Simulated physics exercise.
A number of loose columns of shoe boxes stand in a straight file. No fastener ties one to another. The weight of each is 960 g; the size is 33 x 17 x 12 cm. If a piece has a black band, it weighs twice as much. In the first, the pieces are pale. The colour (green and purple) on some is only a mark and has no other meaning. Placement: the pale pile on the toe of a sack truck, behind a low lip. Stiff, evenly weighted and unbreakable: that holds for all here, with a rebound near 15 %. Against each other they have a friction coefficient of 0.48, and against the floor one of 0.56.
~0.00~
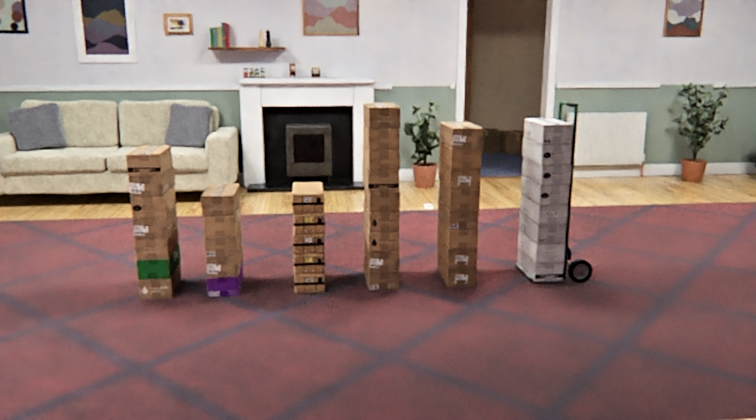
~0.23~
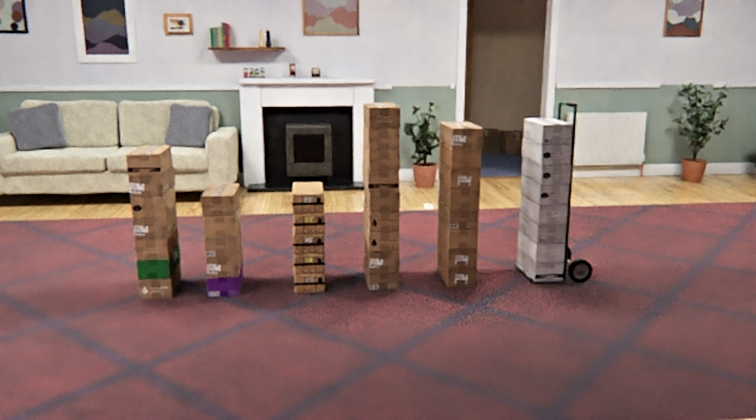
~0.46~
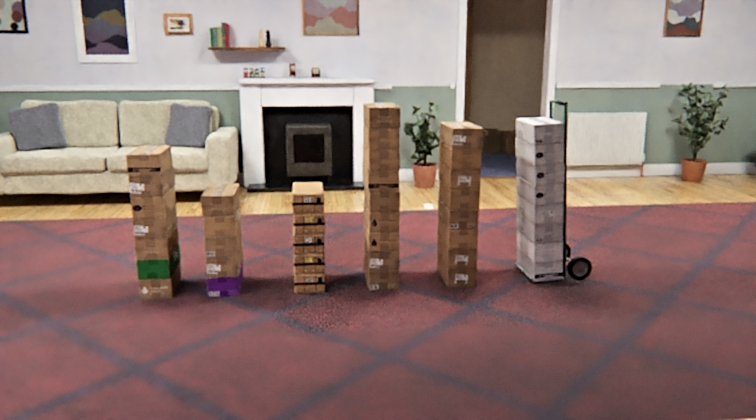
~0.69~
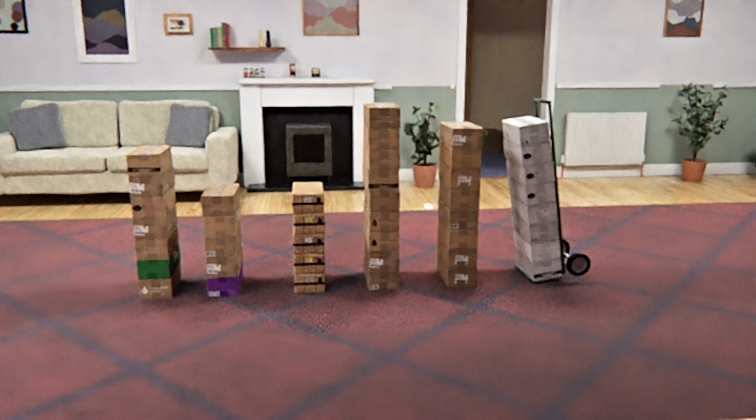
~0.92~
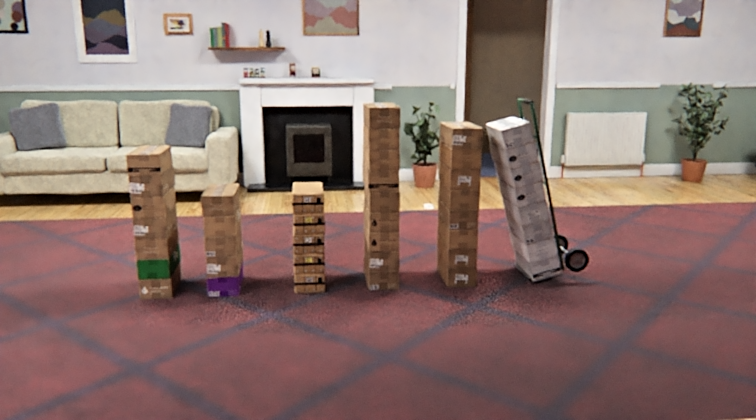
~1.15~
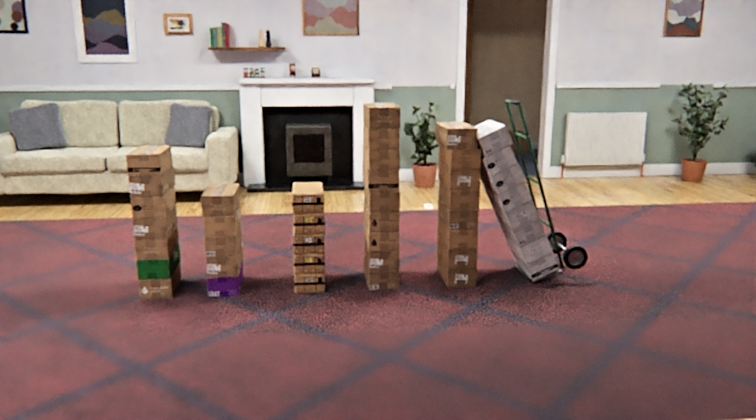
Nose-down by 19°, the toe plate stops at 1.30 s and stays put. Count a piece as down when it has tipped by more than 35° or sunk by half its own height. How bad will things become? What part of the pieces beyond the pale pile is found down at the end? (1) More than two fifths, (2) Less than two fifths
Option 1: More than two fifths.
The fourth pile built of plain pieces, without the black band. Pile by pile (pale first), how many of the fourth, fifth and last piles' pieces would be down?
Then the fourth pile would have 5 down, the fifth 4, and the last 7.
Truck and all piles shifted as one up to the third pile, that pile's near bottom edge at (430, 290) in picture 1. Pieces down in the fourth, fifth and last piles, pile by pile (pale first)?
After that shift, the fourth pile would have 4 down, the fifth 4 and the last 7.
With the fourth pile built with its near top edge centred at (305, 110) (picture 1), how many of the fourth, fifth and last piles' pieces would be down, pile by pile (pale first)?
Then fourth 8, fifth 5, last 7.
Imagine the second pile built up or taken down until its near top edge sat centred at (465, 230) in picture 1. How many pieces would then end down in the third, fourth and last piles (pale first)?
The tally would be third 0, then fourth 0, then last 0.
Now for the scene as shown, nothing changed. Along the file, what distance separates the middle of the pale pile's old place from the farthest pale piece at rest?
Distance along: Near 100 cm.
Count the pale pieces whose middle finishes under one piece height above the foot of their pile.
The count is 3.
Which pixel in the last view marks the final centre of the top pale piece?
It should be centred near (379, 224) in the final frame.
After 1.66 s, 8 of the pale pile down; none of the 34 other boxes down, 9 disturbed.
After 2.08 s, 8 of the pale pile down; 8 of the 34 other boxes down.
After 2.66 s, 8 of the pale pile down; 22 of the 34 other boxes down.
After 3.32 s, 8 of the pale pile down; 33 of the 34 other boxes down; green box 53° from how it stood, 6 cm lower; purple box 13° from how it stood.
In the end (4.3 s), 8 of the pale pile down; 33 of the 34 other boxes down; green box 54° from how it stood, 7 cm lower; purple box 7° from how it stood. That is 97 per cent. From the last view, middles, green box near (118, 274), purple box near (218, 276).
